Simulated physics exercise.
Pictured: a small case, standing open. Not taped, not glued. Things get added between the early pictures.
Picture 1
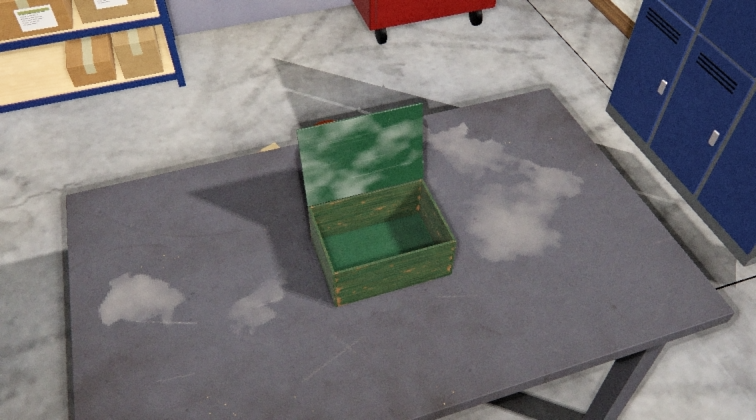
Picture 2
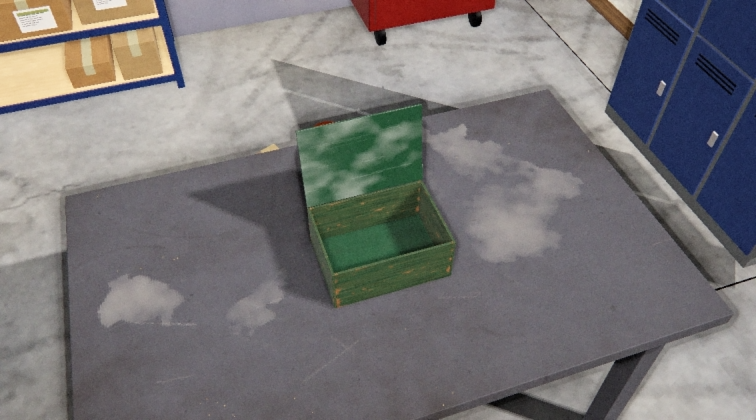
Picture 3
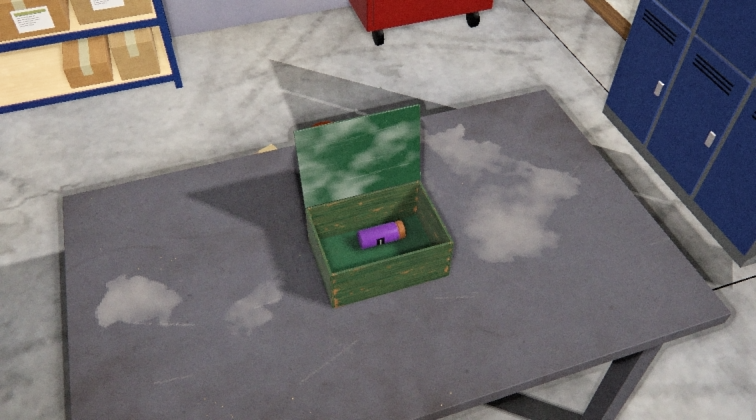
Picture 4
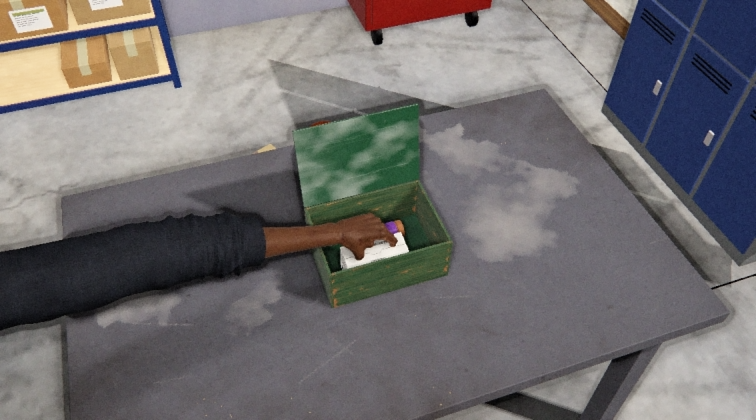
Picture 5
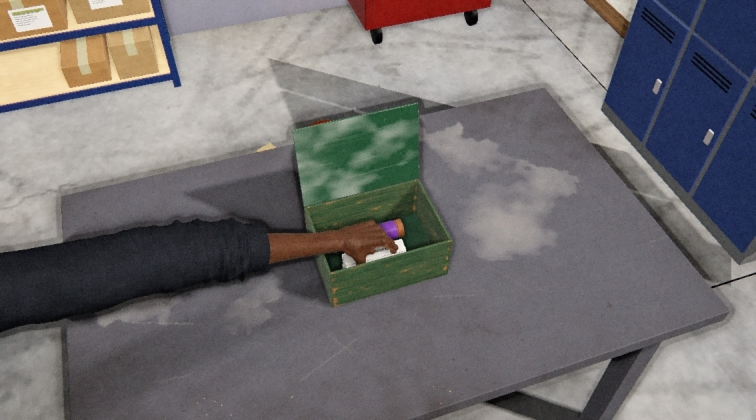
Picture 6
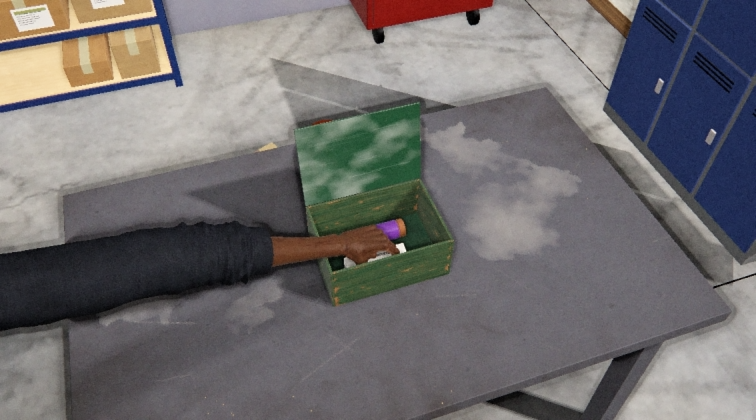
A purple cylinder with an orange end appears inside an open, empty green box, and then a dark-sleeved arm reaches in from the left, its hand lowering a white object in beside the cylinder. The box stands with its lid raised on a grey, pale-blotched table, seen from above at an angle. Around it are cartons on a shelf, a red wheeled unit and blue lockers, while the view stays almost still.
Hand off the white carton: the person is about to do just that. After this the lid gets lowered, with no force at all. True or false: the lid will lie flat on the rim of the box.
True.
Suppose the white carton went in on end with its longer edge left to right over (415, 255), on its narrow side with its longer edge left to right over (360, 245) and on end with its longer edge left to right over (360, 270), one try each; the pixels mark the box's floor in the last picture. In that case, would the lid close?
Lid, try 1: Propped open; try 2: Fully down; try 3: Propped open.
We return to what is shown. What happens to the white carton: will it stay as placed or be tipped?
As it turns out, the white carton keeps its original angle.
Then, 1.10 s on from there, lid starting down.
Then, 1.60 s on from there, lid 60° above the rim.
Then, 2.00 s on from there, lid 32° above the rim.
Then, 2.30 s on from there, lid 8° above the rim.
In the end, lid shut; both unmoved. At the end, from the last picture's camera, white carton near (377, 269).
